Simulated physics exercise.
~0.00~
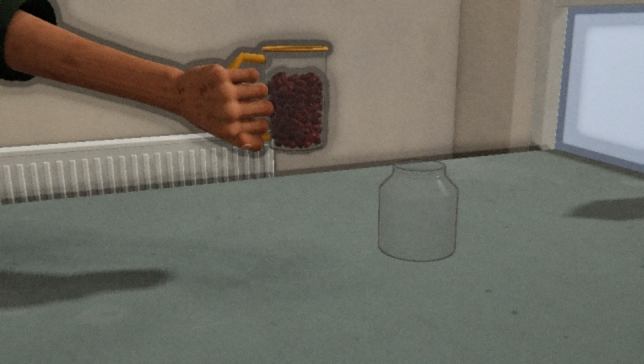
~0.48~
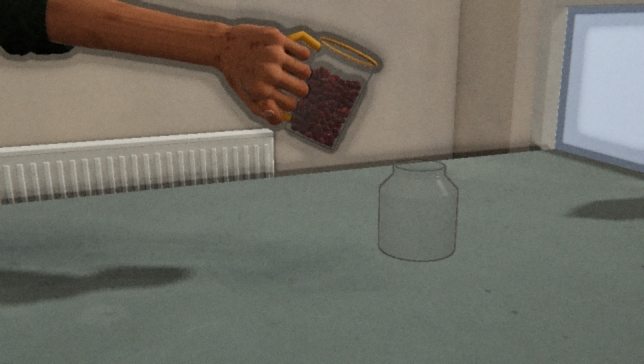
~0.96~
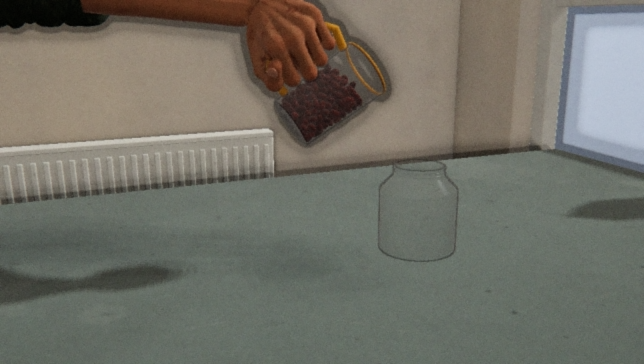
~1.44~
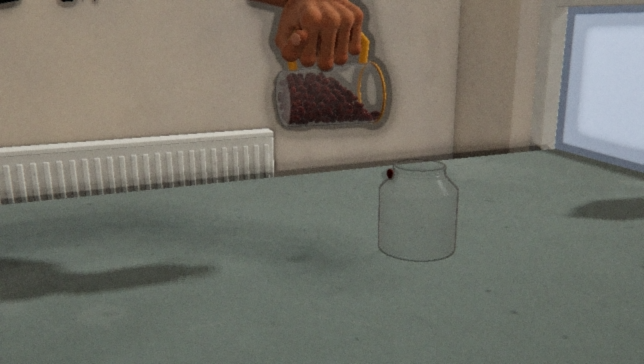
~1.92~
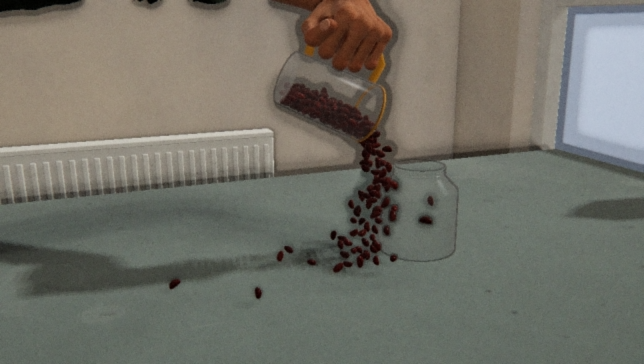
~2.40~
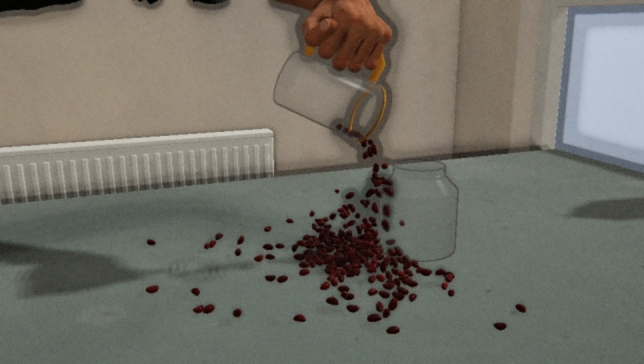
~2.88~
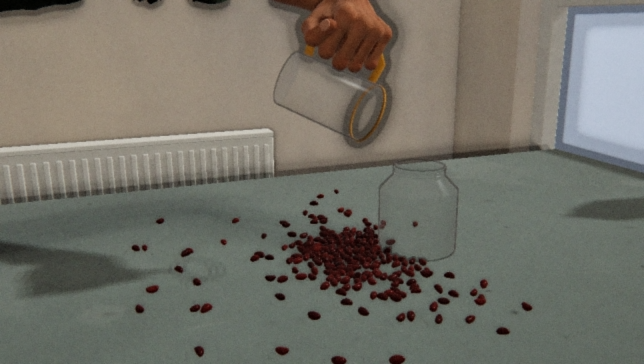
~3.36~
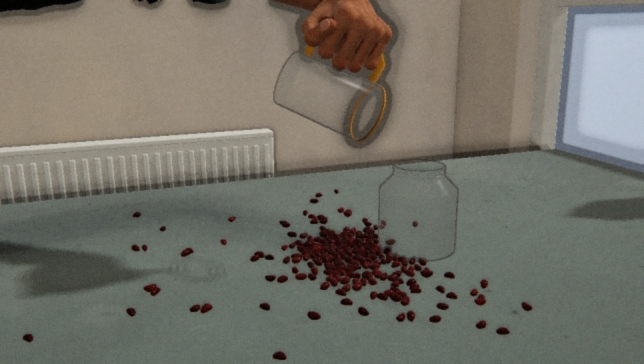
The clip opens with a hand holding a see-through cup full of dark red kidney beans, upright above a grey-green table where an empty glass jar stands. The hand moves the cup to the right and tips it further and further, until it lies on its side near the jar. The beans then pour over the rim in a stream, falling just left of the jar and bouncing across the table. The cup empties while a loose heap builds beside the jar. Finally, the hand holds the empty cup tilted downward, with beans scattered around the heap and the jar still empty.
